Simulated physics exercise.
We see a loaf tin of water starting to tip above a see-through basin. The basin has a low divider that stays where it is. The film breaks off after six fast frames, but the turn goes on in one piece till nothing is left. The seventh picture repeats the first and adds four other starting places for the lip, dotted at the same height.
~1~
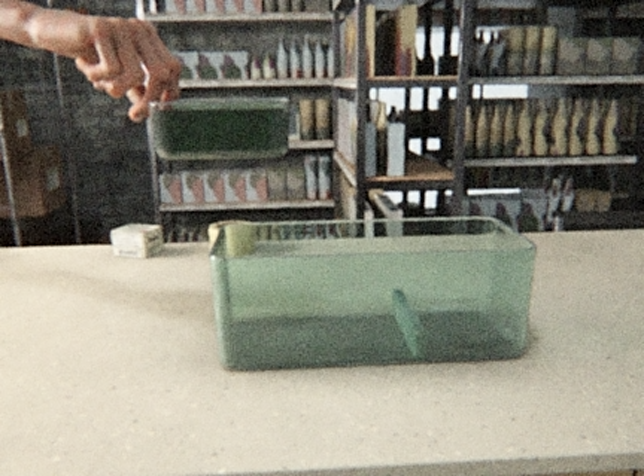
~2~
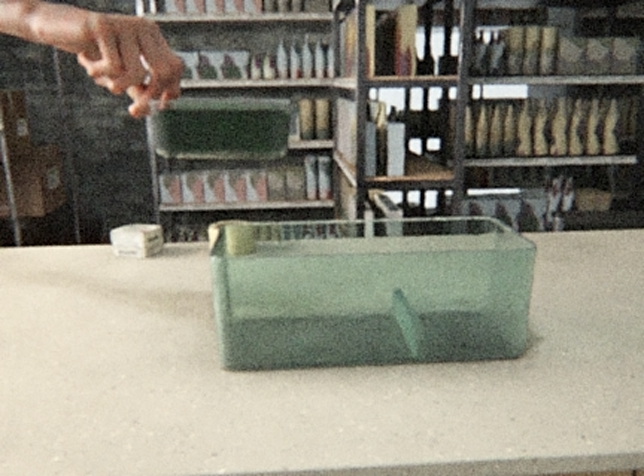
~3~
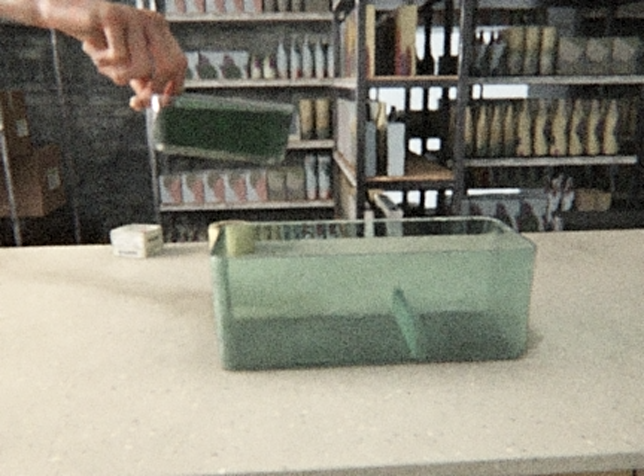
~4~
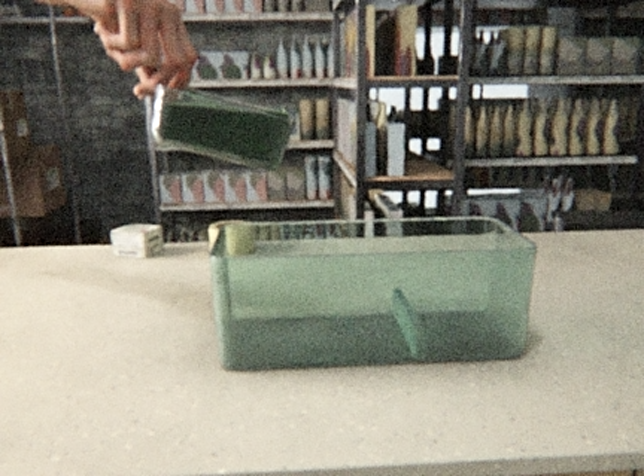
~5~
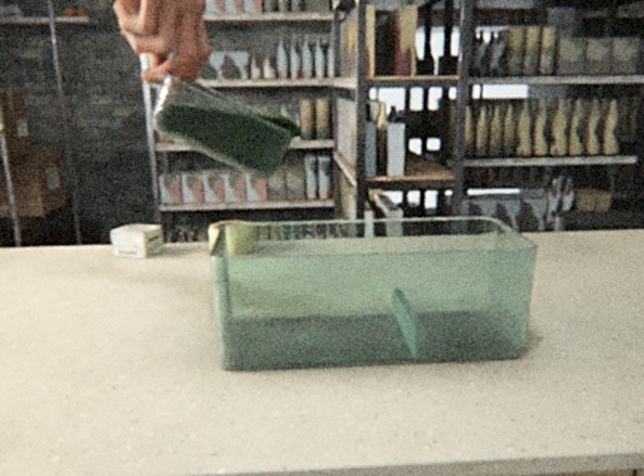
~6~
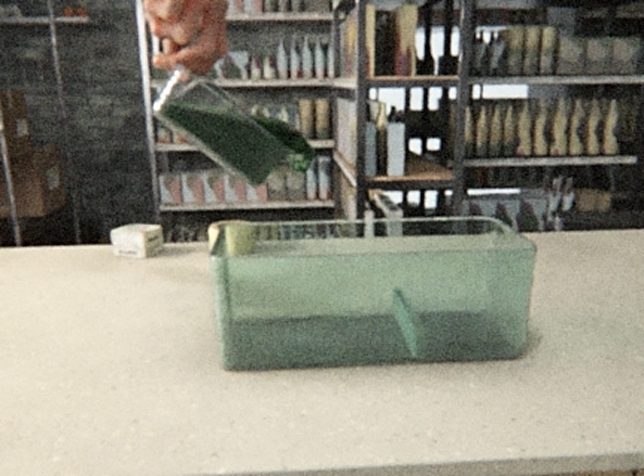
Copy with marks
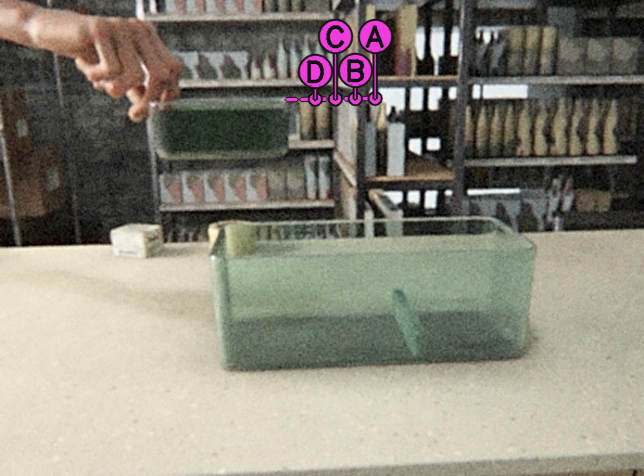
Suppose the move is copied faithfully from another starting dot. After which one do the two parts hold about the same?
The best dot is B.
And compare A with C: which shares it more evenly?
Dot A.
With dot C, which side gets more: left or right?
The left side.
On the marked copy, A at (375, 98); B at (355, 98); C at (335, 98); D at (315, 99).
With A, about 35 % ends left of the wall and 64 % right of it.
With B, about 50 % ends left of the wall and 49 % right of it.
With C, about 76 % ends left of the wall and 20 % right of it; 4 % is lost outside.
With D, about 85 % ends left of the wall and 13 % right of it.
